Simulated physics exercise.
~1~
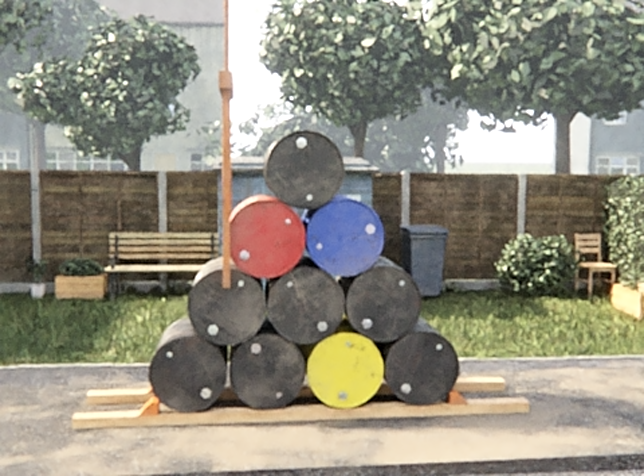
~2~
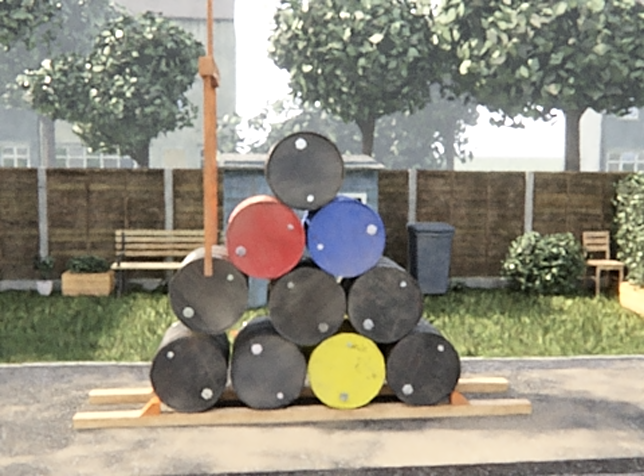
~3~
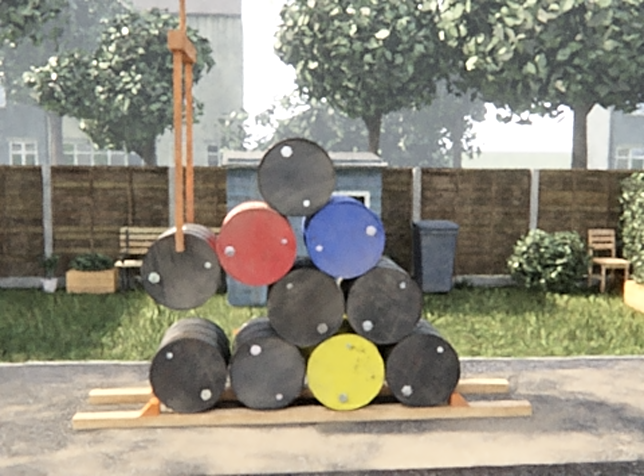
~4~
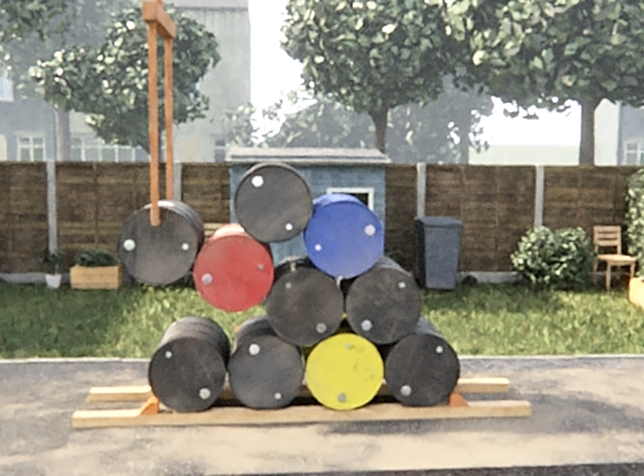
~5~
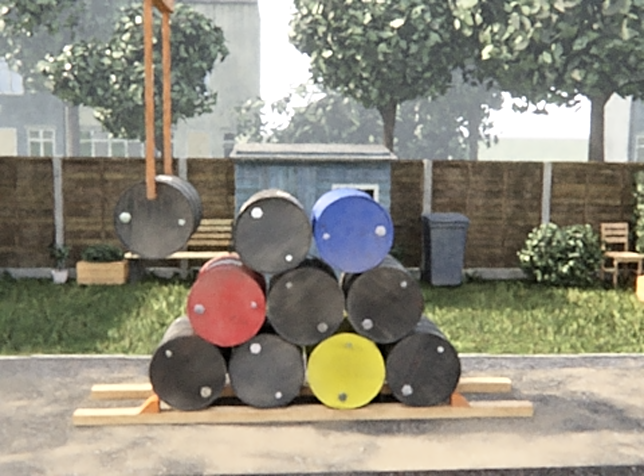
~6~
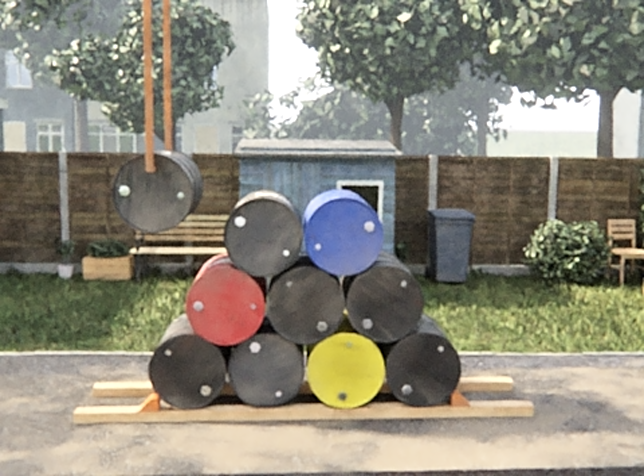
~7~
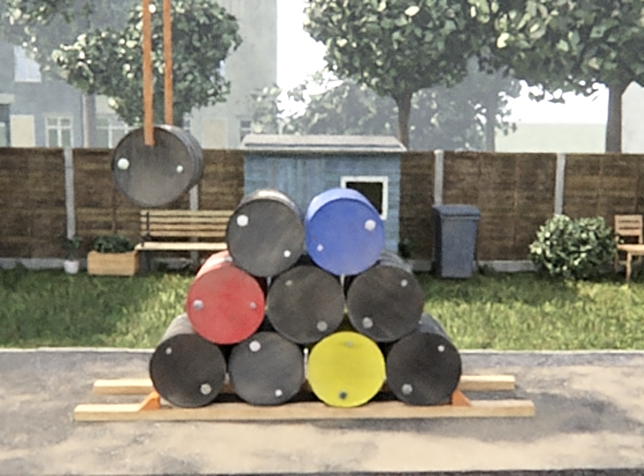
Black drum being hoisted out of a pyramid of barrels, the red one rolling down leftward into its gap, the top one following.
